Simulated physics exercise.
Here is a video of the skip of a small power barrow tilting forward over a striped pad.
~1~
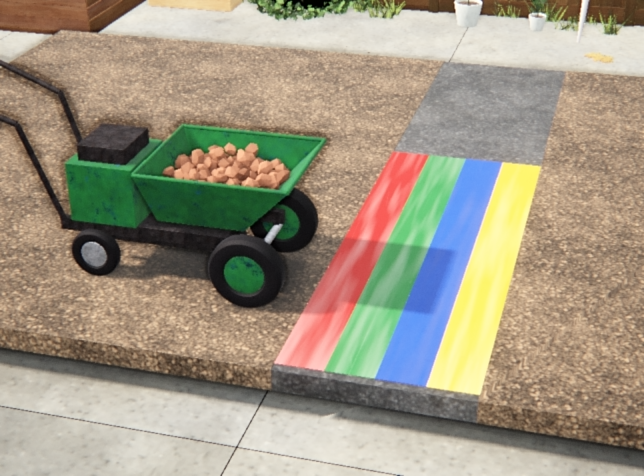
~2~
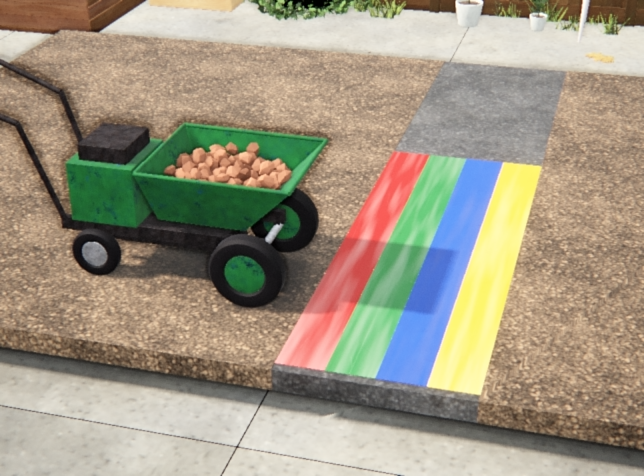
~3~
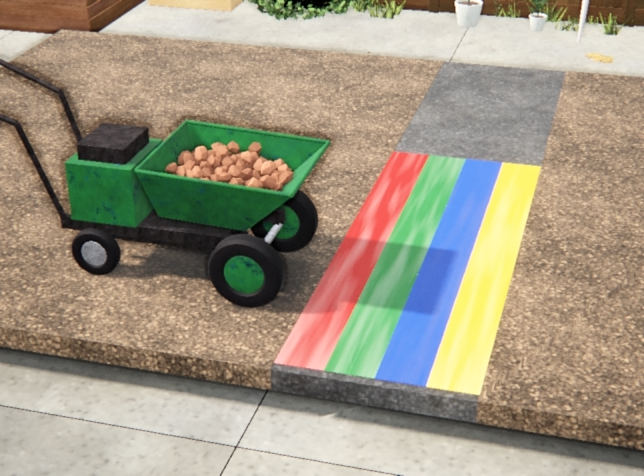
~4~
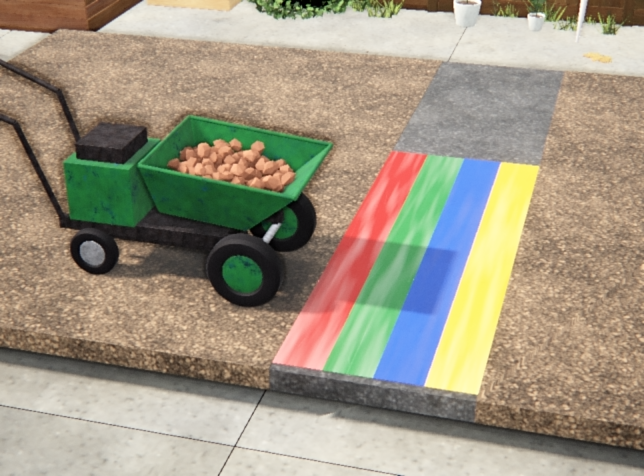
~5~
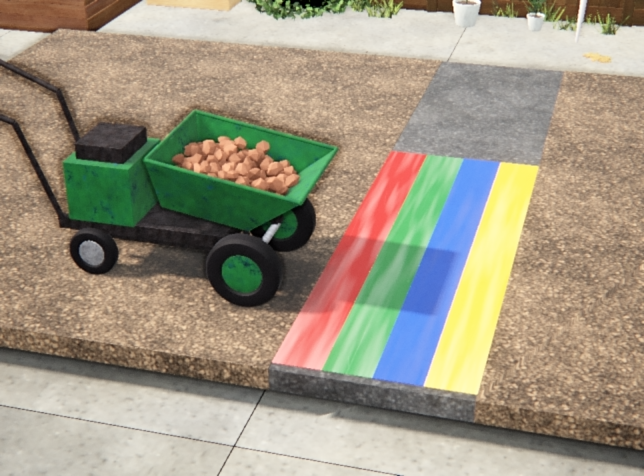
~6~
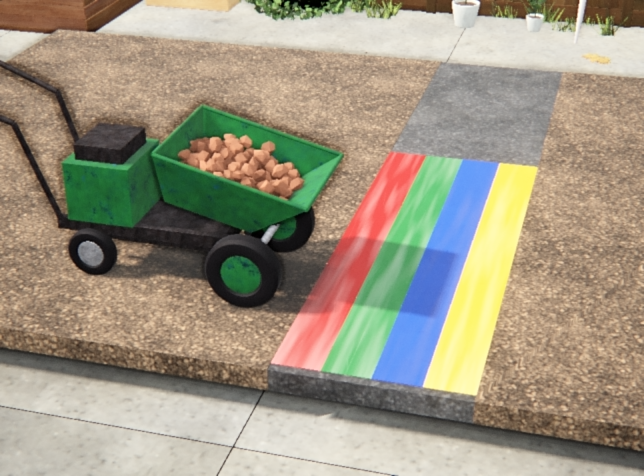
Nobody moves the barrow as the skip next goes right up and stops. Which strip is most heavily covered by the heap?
The green strip.
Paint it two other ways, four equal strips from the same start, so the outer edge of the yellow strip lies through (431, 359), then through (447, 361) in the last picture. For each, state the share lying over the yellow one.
About 20 and 10 per cent.
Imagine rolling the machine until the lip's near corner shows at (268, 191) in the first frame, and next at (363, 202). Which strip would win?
The first try: The green strip. The second: Yellow.
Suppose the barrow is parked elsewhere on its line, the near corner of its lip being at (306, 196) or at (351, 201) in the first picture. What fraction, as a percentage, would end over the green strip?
First some 30, then 0 per cent.
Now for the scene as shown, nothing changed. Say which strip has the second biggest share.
That would be the strip in blue, in second.
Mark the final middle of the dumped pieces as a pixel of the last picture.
Close to (402, 292), more or less.
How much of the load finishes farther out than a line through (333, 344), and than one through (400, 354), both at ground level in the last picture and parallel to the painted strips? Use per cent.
Close to 70 per cent, then close to 20 per cent.
Just after the last frame, skip tipped steeply; every one in the skip.
A moment on, skip tipped right over; the larger part in the skip; roughly a quarter over the green strip; just a few over the blue strip.
Further on, skip tipped right over; roughly a quarter in the skip; just a few over the red strip; roughly a third over the green strip; roughly a quarter over the blue strip; about a tenth over the yellow strip; just a few off the paint.
When it is over, skip tipped right over; roughly a quarter in the skip; just a few over the red strip; roughly a third over the green strip; roughly a quarter over the blue strip; about a tenth over the yellow strip; just a few off the paint.
